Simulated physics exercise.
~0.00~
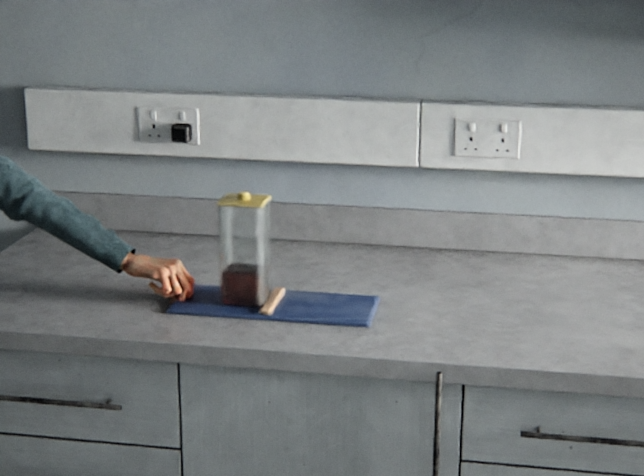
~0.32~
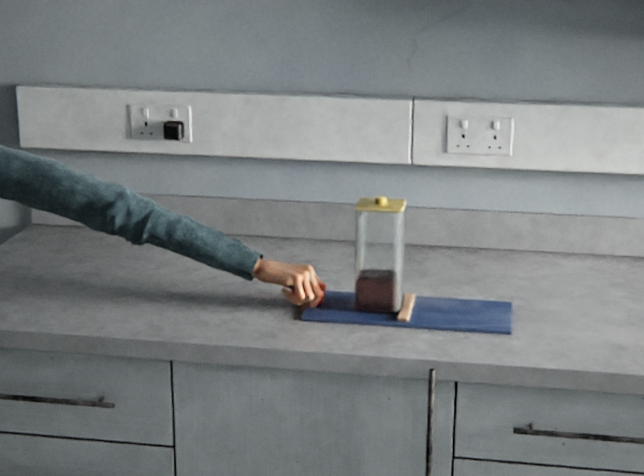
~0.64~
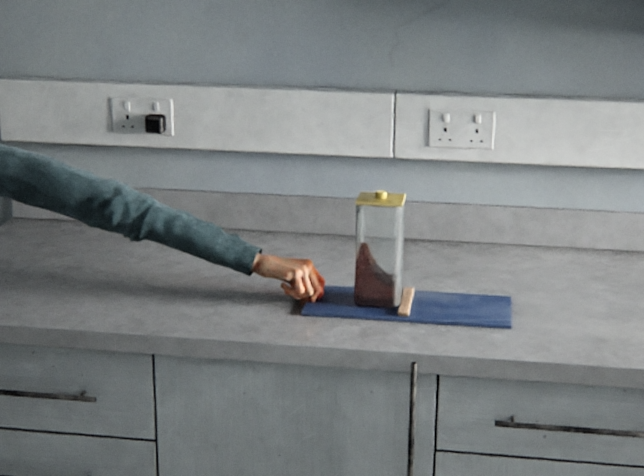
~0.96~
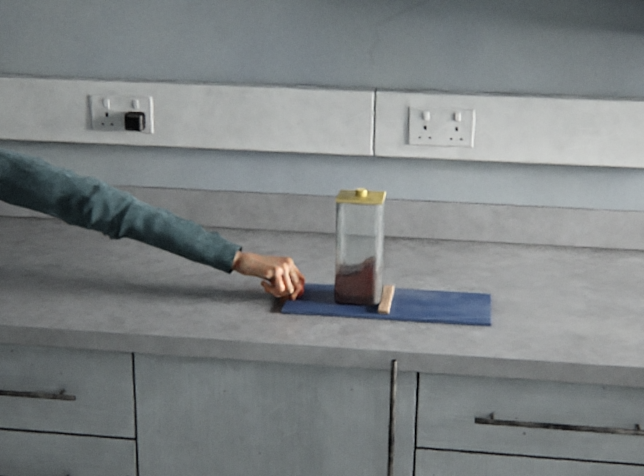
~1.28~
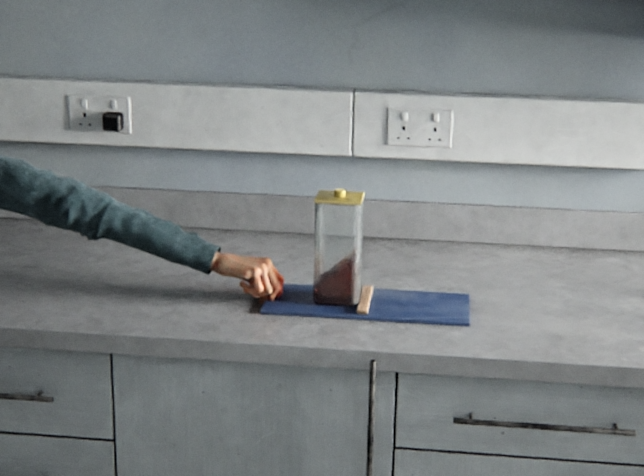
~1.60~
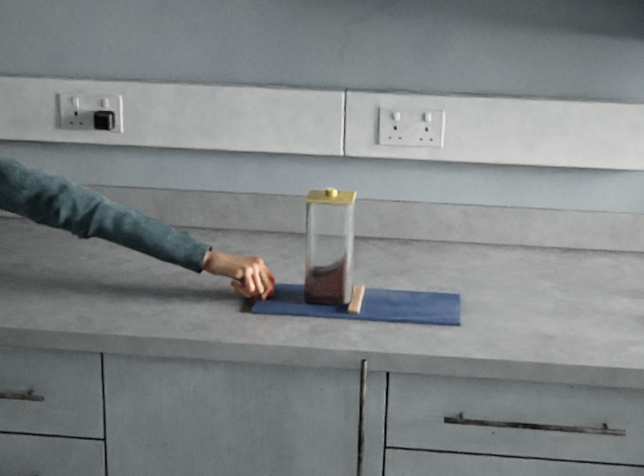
The footage shows a hand sliding a blue board to the right along a grey counter, carrying a clear, yellow-capped container partly filled with dark liquid. The board stops, the liquid sloshes from side to side, and the container remains upright beside a small wooden strip.
